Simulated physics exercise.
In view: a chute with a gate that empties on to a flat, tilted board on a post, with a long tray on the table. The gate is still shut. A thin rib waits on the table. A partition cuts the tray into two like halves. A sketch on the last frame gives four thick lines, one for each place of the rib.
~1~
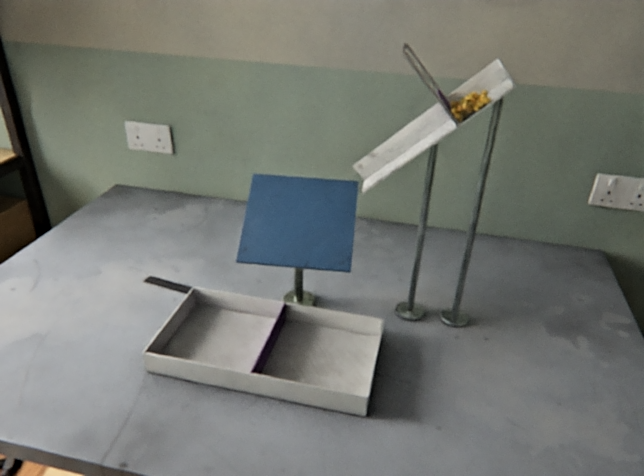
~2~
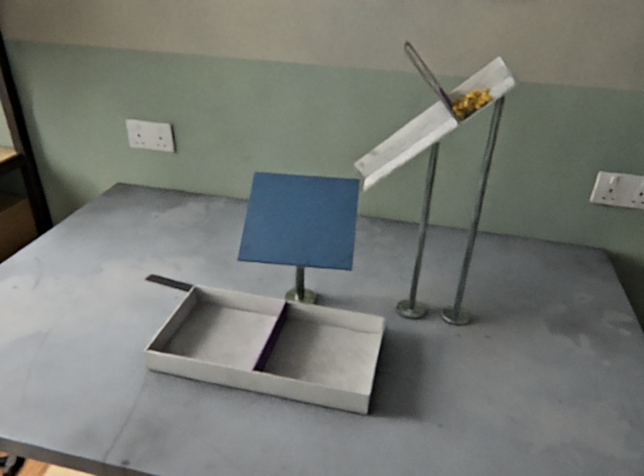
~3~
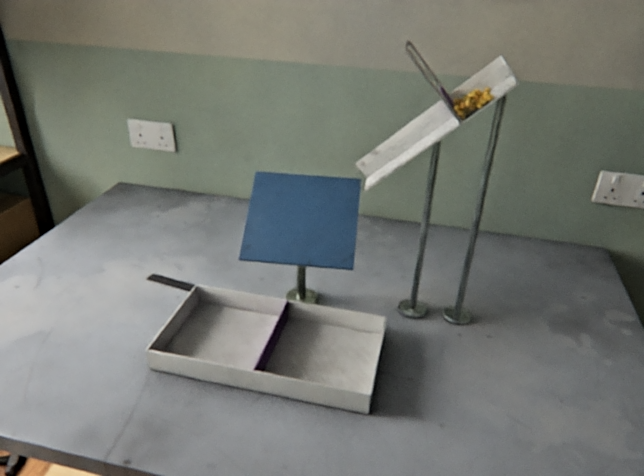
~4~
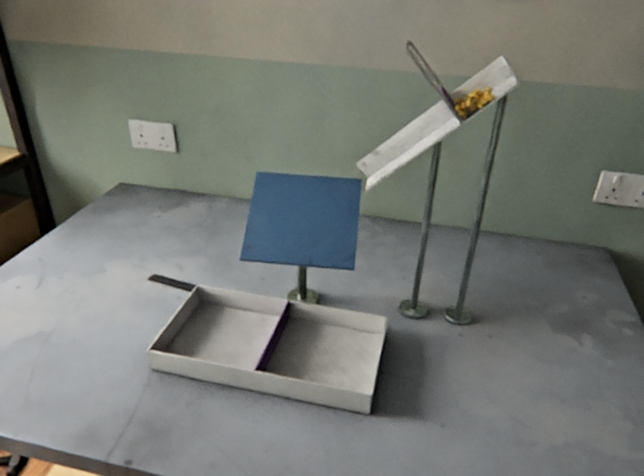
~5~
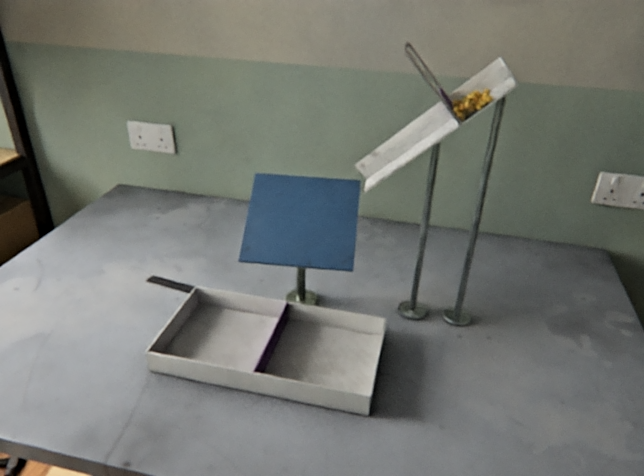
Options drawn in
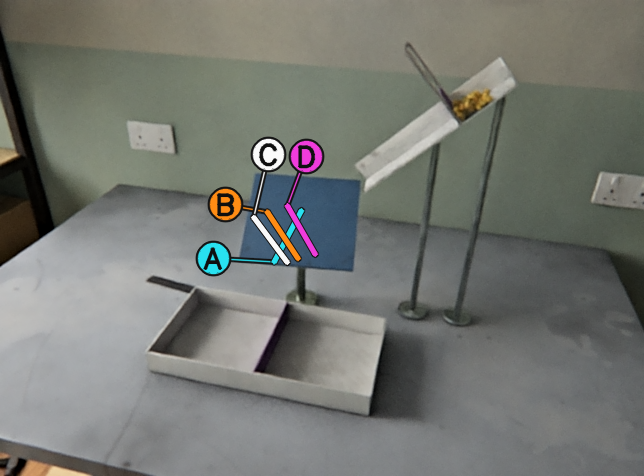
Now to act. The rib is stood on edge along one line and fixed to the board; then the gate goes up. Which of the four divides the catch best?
Line A.
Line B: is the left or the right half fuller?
Right.
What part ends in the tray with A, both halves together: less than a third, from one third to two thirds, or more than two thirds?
It is more than two thirds.
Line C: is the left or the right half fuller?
Right.
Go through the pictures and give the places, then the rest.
Load behind the gate near (465, 107), puffed corn balls; lip of the chute near (364, 187), sloping fairly steeply, in the first picture.
Middle of the board near (301, 218), tilted fairly steeply; middle of its low edge near (294, 265); of its high edge near (307, 175), in the second picture.
Front corners of the tray near (146, 350) and (370, 394); front end of its middle wall near (253, 371); gate still shut near (444, 95), in the third picture.
Middle of the load near (468, 104); lip near (367, 185), in the fourth picture.
Middle of the load near (467, 106); lip near (366, 186), in the fifth picture.
On the marked copy, line A from (301, 210) to (274, 261); line B from (267, 212) to (298, 258); line C from (253, 217) to (287, 262); line D from (287, 205) to (315, 254).
If A is chosen, of what is caught, close to half in the left half, close to half in the right.
If B is chosen, of what is caught, only a few in the left half, all but a few in the right.
If C is chosen, of what is caught, only a few in the left half, all but a few in the right.
If D is chosen, of what is caught, only a few in the left half, all but a few in the right.
